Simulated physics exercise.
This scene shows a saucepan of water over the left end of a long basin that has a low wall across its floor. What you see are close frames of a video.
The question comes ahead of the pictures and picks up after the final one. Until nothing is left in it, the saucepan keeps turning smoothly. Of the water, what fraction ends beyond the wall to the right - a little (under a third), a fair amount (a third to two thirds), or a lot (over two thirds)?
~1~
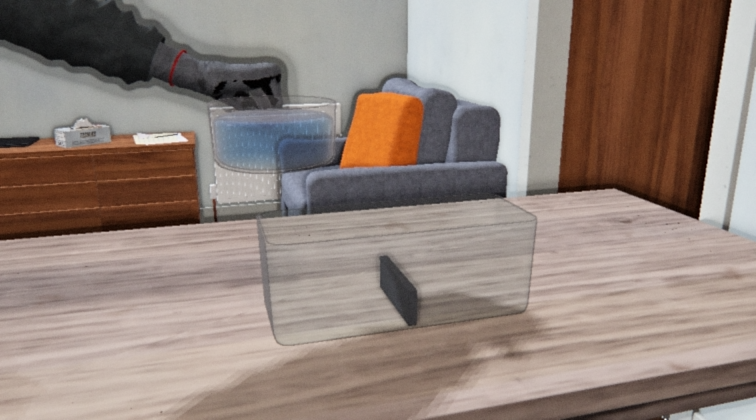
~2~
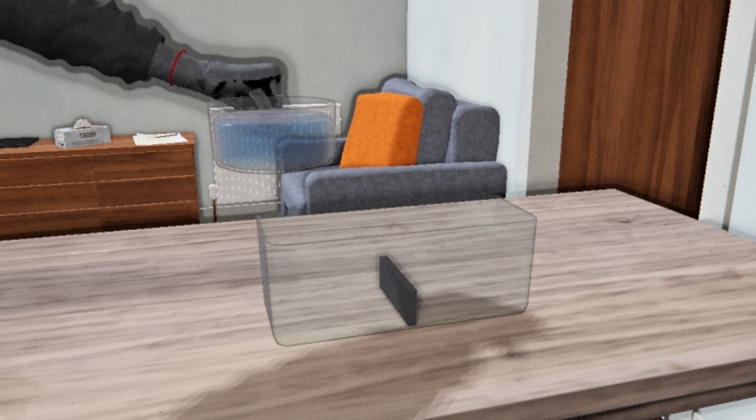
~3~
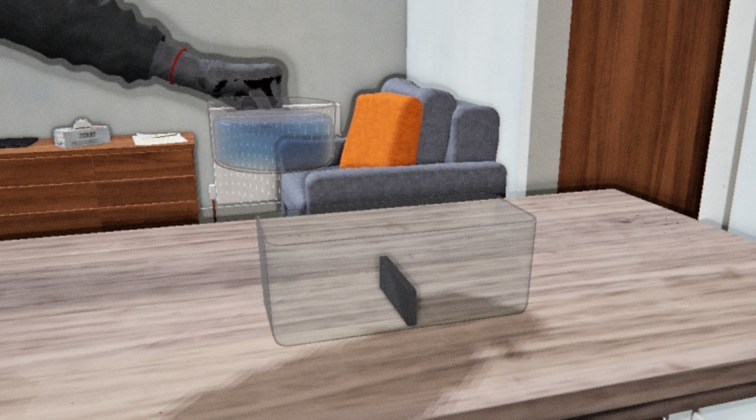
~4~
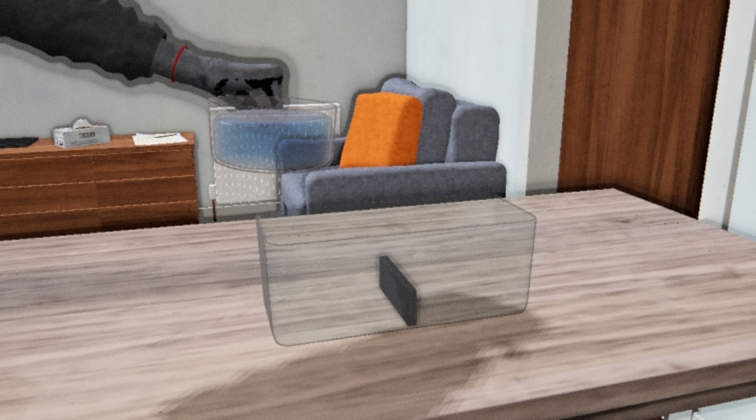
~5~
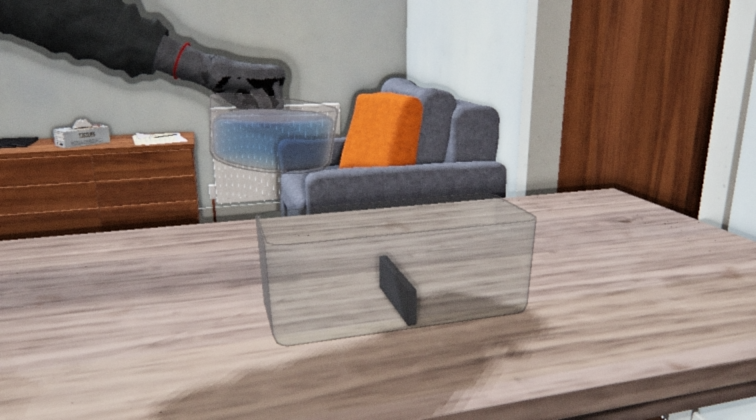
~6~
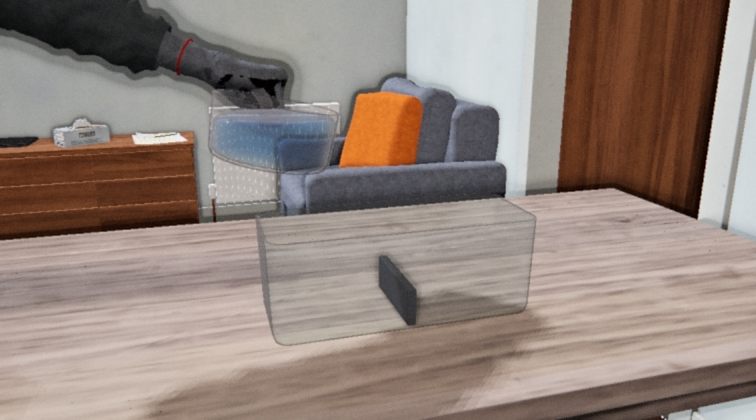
A little, under a third.
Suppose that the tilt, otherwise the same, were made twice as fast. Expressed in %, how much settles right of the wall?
It comes to 15 per cent or so.
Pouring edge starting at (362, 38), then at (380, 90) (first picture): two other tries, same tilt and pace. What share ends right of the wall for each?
In turn 75 and 80 in a hundred.
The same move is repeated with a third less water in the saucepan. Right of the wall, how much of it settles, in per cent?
Roughly 0 percent.
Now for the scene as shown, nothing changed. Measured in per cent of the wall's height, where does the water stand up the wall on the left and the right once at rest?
On the left roughly 60, on the right roughly 20.
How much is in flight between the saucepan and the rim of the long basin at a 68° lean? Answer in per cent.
It's about 30 per cent.
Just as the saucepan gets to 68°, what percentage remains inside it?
Near 55 percent is still in there.
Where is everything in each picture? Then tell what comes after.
It leans 0°; its right rim is at (333, 102); the water meets the walls at (212, 119) and (331, 114); the long basin's rim runs from (262, 230) to (516, 207); the wall's top is at (397, 273), in the first frame.
It leans 0°; its right rim is at (333, 103); the water meets the walls at (212, 119) and (331, 114), in the second frame.
It leans 2°; its right rim is at (334, 104); the water meets the walls at (212, 118) and (330, 115), in the third frame.
It leans 4°; its right rim is at (335, 107); the water meets the walls at (212, 118) and (331, 115), in the fourth frame.
It leans 8°; its right rim is at (336, 110); the water meets the walls at (213, 118) and (332, 116), in the fifth frame.
It leans 12°; its right rim is at (337, 114); the water meets the walls at (213, 118) and (333, 116), in the sixth frame.
A moment on, the saucepan is tipped part way and 55 per cent is still to pour, 12 is left of the wall and 1 right of it.
Next, the saucepan is tipped on its side and 10 per cent is still to pour, 60 is left of the wall and 22 right of it.
Then the saucepan is tipped right over and 1 per cent is still to pour, 75 is left of the wall and 23 right of it.
Later the saucepan is tipped right over and 0 per cent is still to pour, 76 is left of the wall and 23 right of it.
Finally, 76 per cent lies left of the wall, 23 right of it and 1 outside.
